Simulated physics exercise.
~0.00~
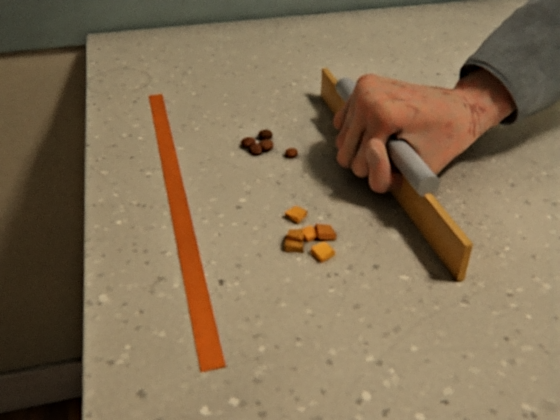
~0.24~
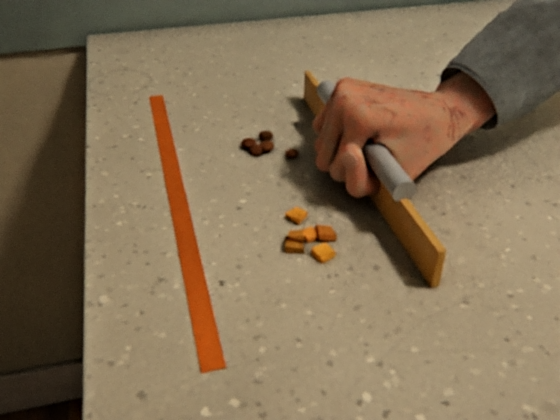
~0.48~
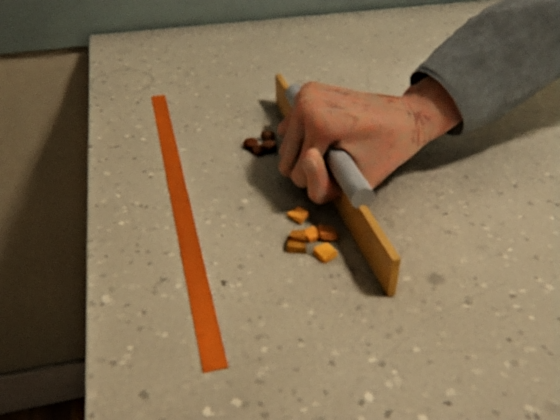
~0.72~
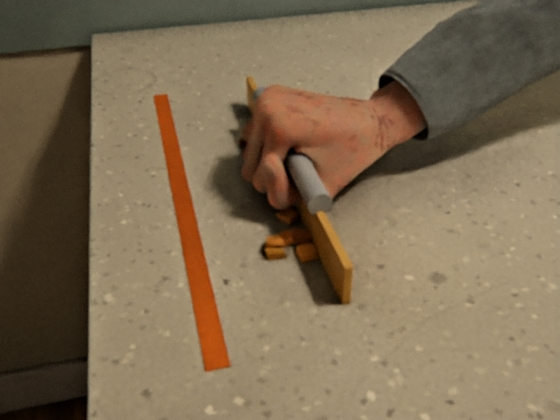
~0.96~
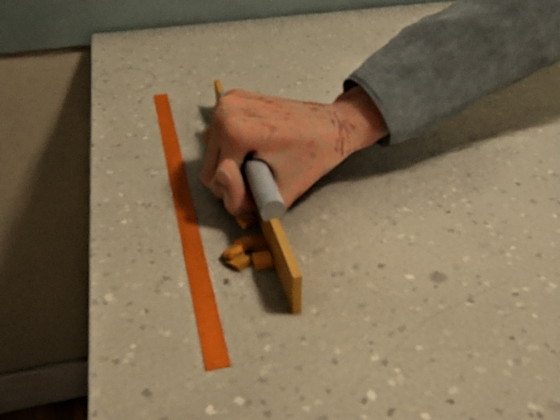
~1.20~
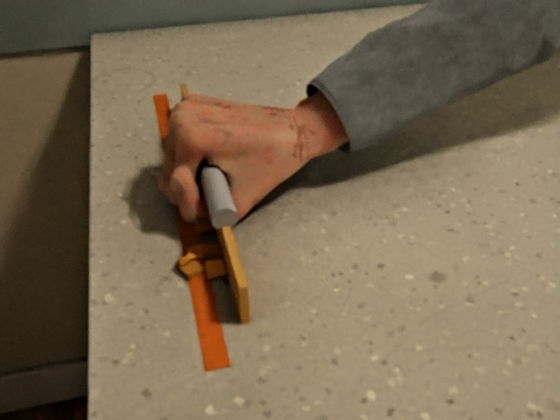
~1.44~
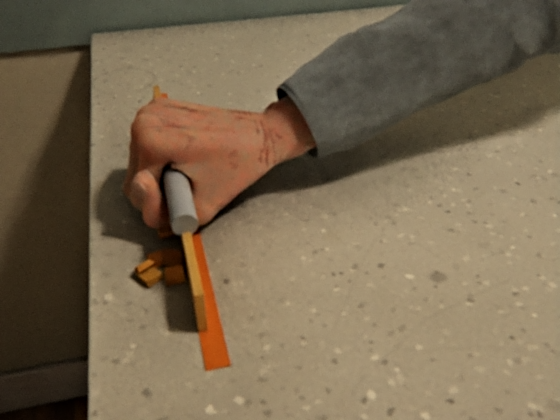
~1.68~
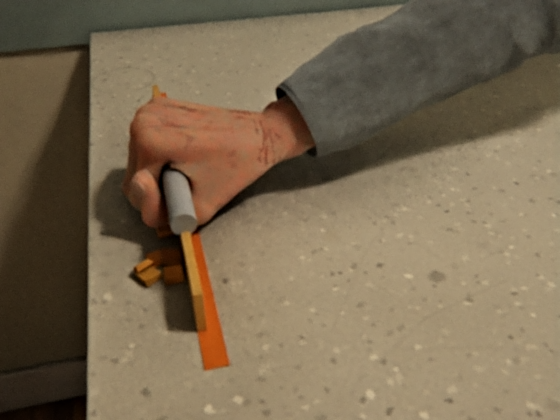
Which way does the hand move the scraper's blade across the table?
The blade moves to the left, going from the right of the small piles over to the strip of orange tape.
